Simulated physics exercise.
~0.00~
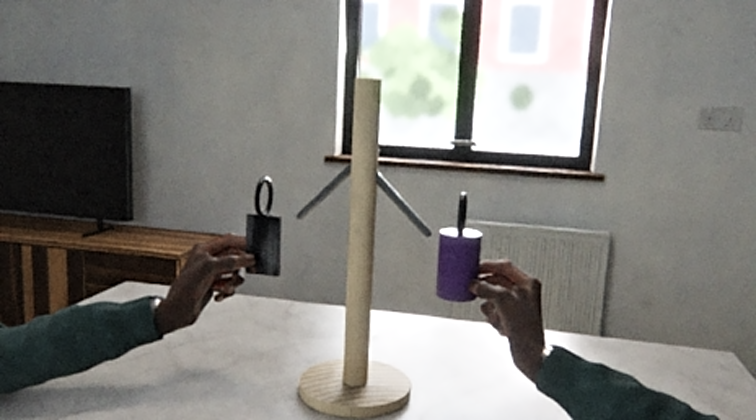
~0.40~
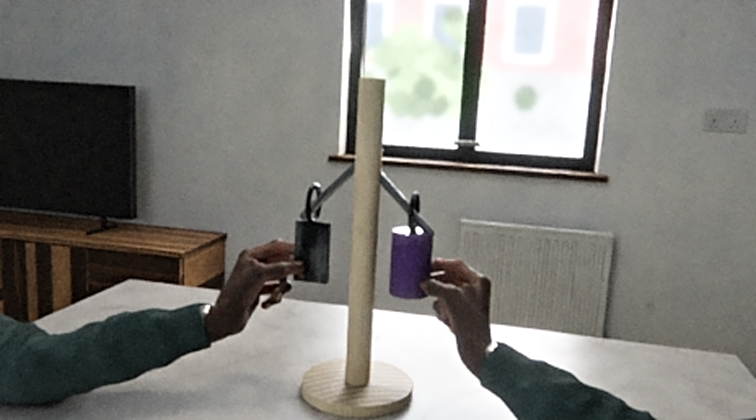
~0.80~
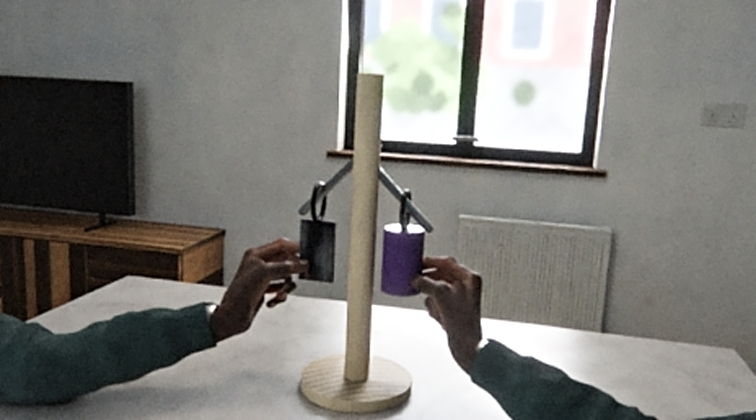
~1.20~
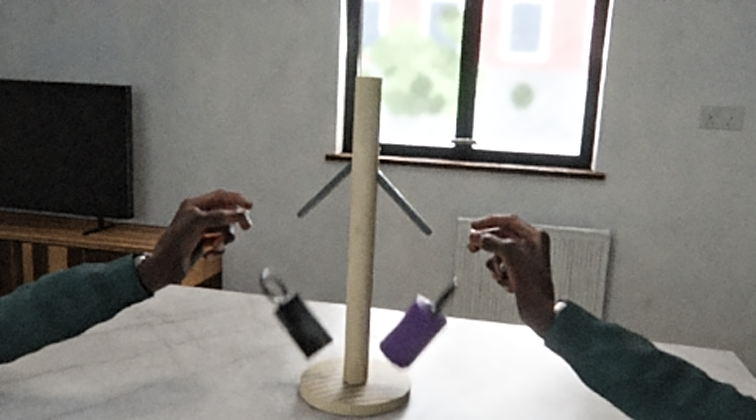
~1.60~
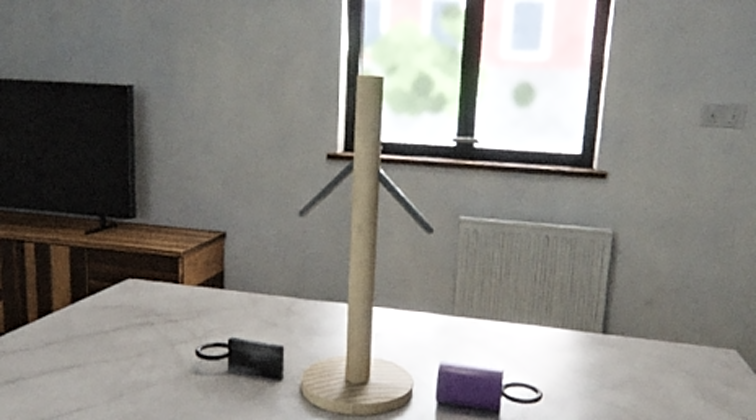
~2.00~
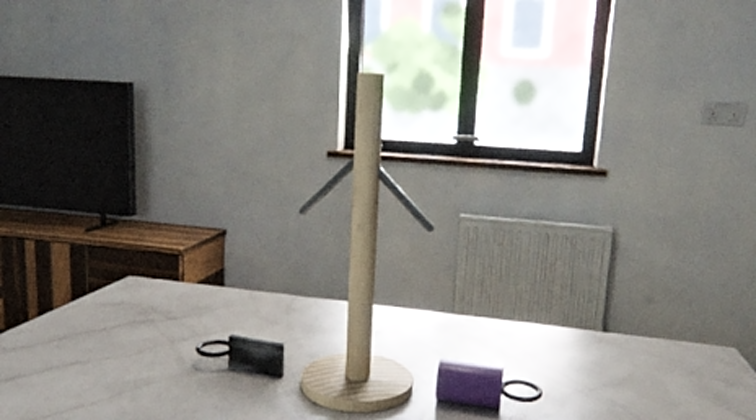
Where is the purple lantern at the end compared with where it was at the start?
At the start it is held upright in a hand above the table, to the right of the peg stand. At the end it lies on its side on the tabletop, lower down and still to the right of the stand.
